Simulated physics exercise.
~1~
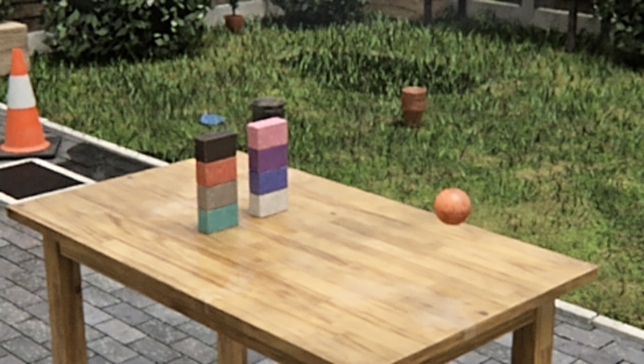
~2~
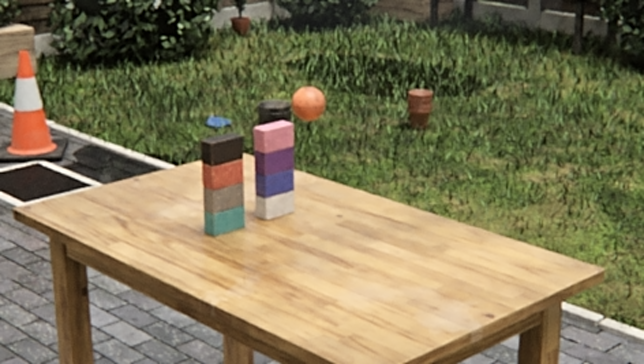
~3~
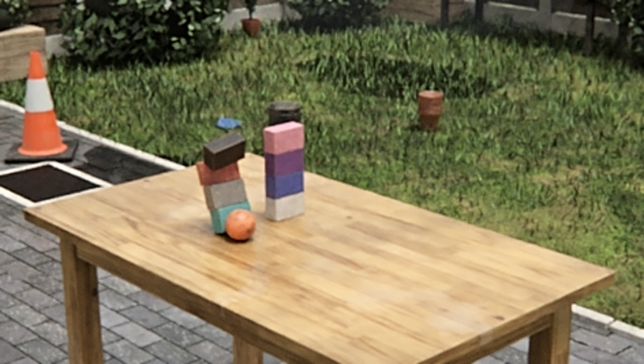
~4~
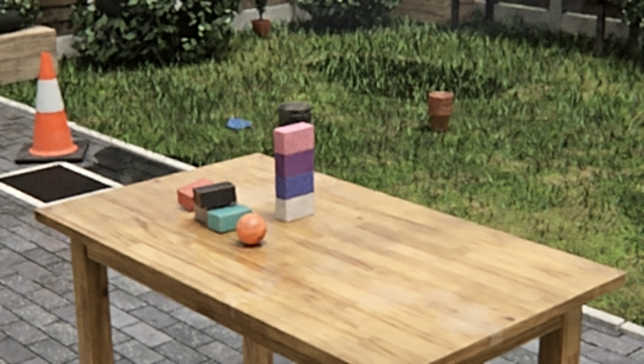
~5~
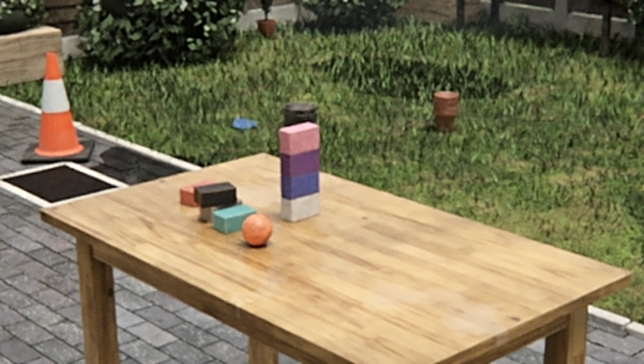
Wooden garden table with two block stacks, an orange ball flying in and toppling the left stack, the right one staying upright.
